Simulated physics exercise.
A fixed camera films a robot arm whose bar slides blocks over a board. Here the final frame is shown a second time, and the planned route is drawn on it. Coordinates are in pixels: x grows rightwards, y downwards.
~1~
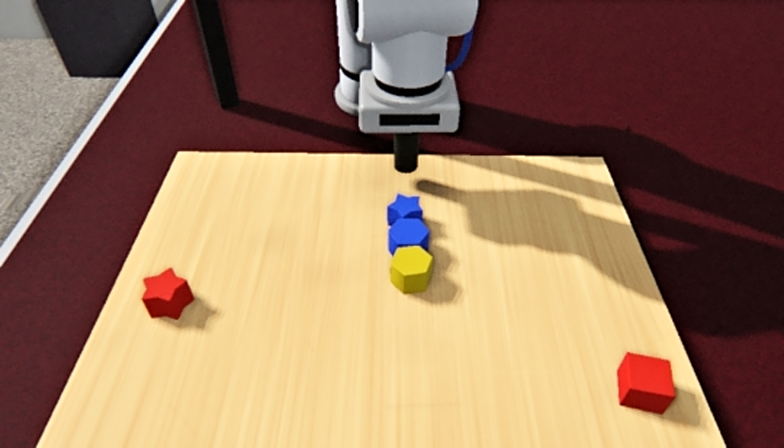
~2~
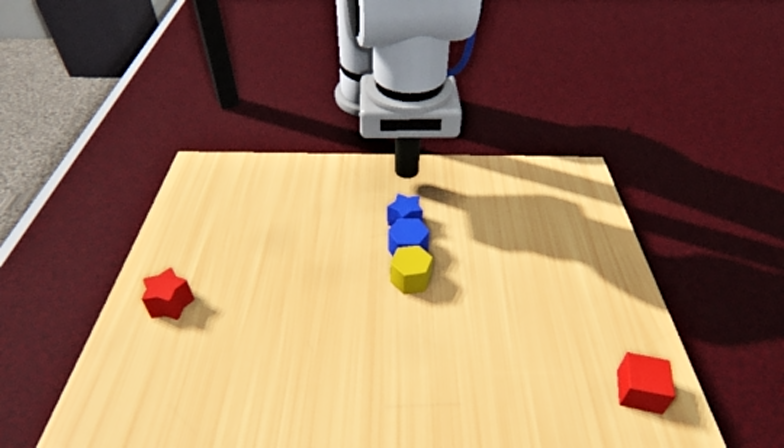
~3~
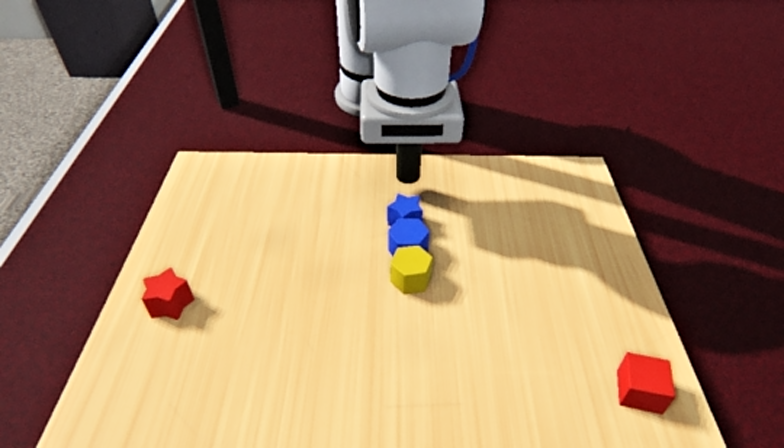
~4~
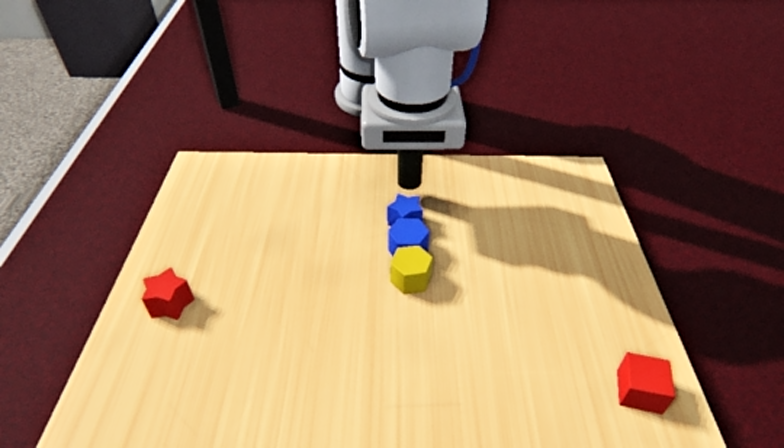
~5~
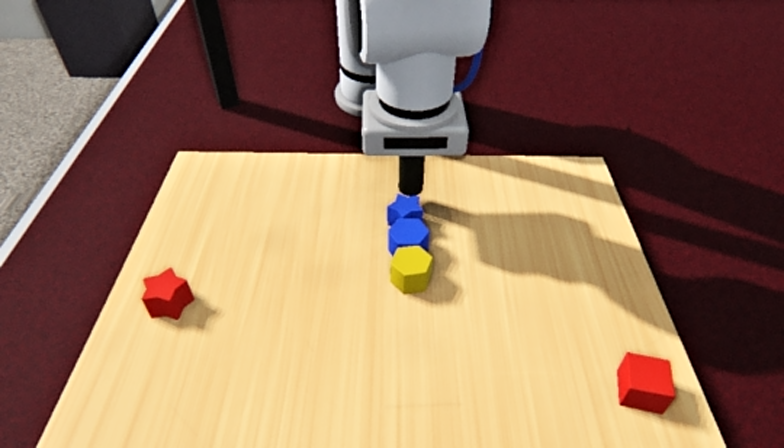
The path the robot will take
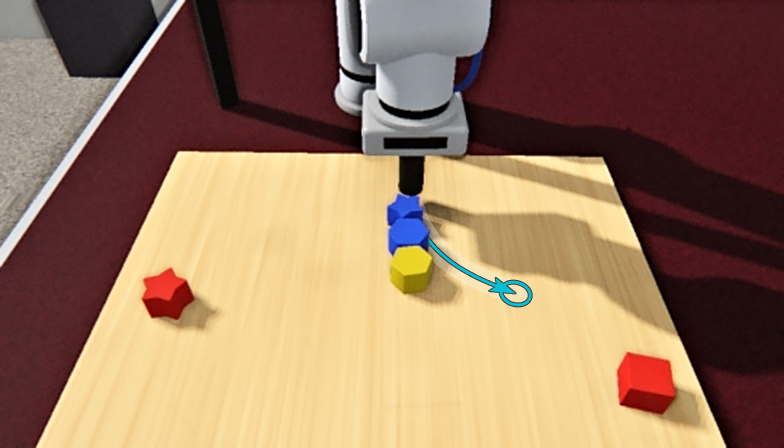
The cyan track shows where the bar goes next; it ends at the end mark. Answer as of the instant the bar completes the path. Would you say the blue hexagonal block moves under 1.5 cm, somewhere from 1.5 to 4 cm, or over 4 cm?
By the end of the path, it will have gone between 1.5 and 4 cm.
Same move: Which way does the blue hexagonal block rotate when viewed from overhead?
Looking from above, the answer is counterclockwise.
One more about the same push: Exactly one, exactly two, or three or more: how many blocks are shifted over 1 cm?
My answer is three or more.
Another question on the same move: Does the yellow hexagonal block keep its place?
No, that is not what happens.
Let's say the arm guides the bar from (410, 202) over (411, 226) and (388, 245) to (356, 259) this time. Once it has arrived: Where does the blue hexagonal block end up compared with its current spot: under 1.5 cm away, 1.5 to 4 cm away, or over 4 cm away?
If I had to pick, the blue hexagonal block travels beyond 4 cm here.
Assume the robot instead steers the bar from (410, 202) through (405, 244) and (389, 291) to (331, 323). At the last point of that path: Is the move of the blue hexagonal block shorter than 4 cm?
I'd say no.
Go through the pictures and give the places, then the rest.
In the first frame, tip of the bar at (406, 167), middles of tops, blue star at (406, 204), blue hexagonal block at (409, 230), yellow hexagonal block at (412, 260).
In the second frame, bar at (407, 172), nothing pushed.
In the third frame, bar at (408, 177), nothing pushed.
In the fourth frame, bar at (409, 183), nothing pushed.
In the fifth frame, bar at (411, 189), blue star at (406, 204), blue hexagonal block at (409, 230), yellow hexagonal block at (412, 260).
The line goes from (410, 202) by way of (426, 237) and (462, 269) to (516, 293).
On the path given first. One third of the way, bar at (428, 224); blue star at (399, 220), turned 65° clockwise; blue hexagonal block at (394, 247), turned 35° anticlockwise; yellow hexagonal block at (413, 273), turned 20° anticlockwise.
Two thirds of the way, bar at (466, 257); blue star at (399, 220), turned 65° clockwise; blue hexagonal block at (393, 247), turned 35° anticlockwise; yellow hexagonal block at (413, 273), turned 20° anticlockwise.
At the end, bar at (519, 280); blue star at (399, 220), turned 65° clockwise; blue hexagonal block at (393, 247), turned 35° anticlockwise; yellow hexagonal block at (413, 273), turned 20° anticlockwise.
